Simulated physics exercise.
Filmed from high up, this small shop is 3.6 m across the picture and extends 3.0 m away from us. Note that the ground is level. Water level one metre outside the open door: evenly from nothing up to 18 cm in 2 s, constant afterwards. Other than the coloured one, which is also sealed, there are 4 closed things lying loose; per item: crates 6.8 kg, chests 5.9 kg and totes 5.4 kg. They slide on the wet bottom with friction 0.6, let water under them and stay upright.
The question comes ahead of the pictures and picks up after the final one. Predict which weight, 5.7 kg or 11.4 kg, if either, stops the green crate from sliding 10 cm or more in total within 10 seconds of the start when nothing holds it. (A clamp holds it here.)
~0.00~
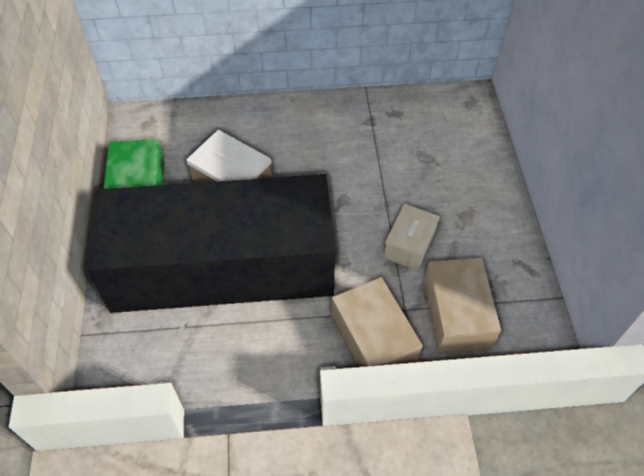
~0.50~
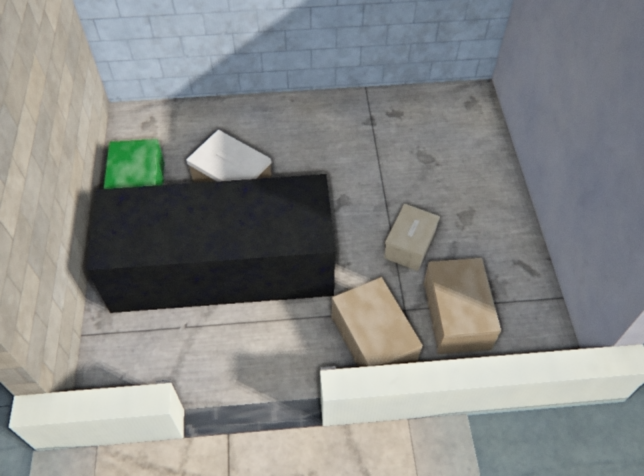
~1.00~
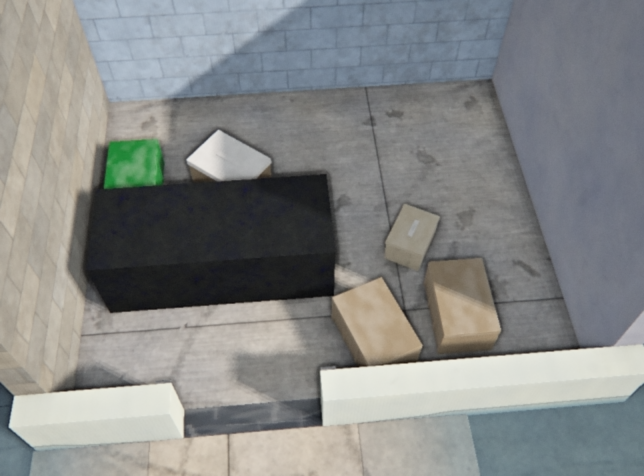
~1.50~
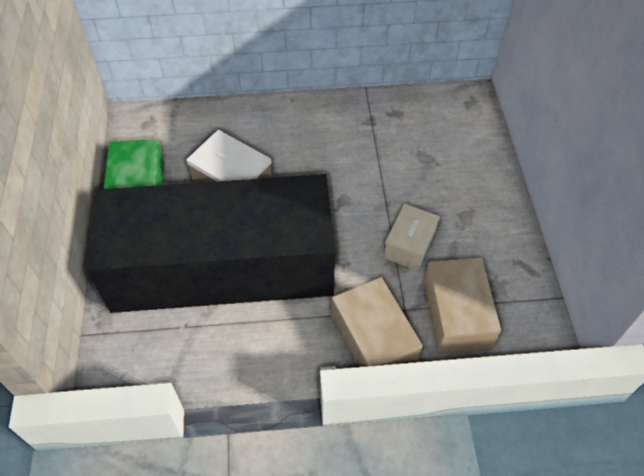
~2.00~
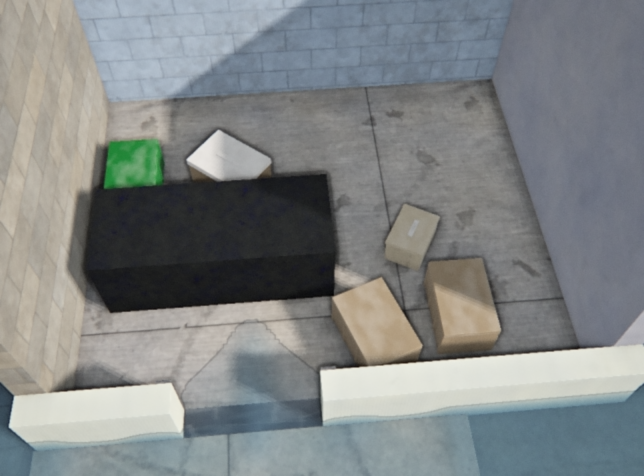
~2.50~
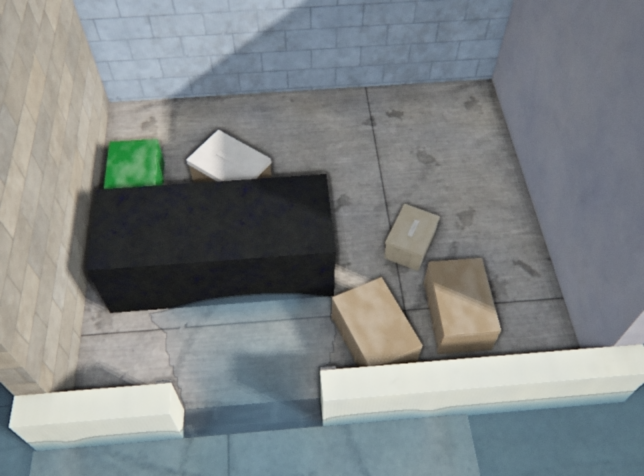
My prediction: Only 11.4 kg does.
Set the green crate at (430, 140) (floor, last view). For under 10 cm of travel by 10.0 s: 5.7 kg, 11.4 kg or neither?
Note: None OK.
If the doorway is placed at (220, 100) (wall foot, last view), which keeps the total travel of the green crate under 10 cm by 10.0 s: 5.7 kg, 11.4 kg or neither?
Answer: No option succeeds.
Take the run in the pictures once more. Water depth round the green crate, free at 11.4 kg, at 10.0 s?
Close to 5 cm deep.
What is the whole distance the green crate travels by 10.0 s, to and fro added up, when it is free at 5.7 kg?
Roughly 40 cm.
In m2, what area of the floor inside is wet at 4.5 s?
I'd estimate close to 5.0 m2.
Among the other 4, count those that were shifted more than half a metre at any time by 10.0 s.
Counting them up, I find 2.
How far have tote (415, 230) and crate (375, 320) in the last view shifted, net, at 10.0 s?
Respectively 30 and 250 centimetres.
After 3.5 s the green crate would be 0 cm from its start with 5.7 kg and 0 cm from its start with 11.4 kg; 0 cm of water round it then.
After 4.5 s the green crate would be 1 cm from its start with 5.7 kg and 0 cm from its start with 11.4 kg; 2 cm of water round it then.
After 7.0 s the green crate would be 13 cm from its start with 5.7 kg and 0 cm from its start with 11.4 kg; 3 cm of water round it then.
After 10.0 s the green crate would be 20 cm from its start with 5.7 kg and 1 cm from its start with 11.4 kg; 5 cm of water round it then.
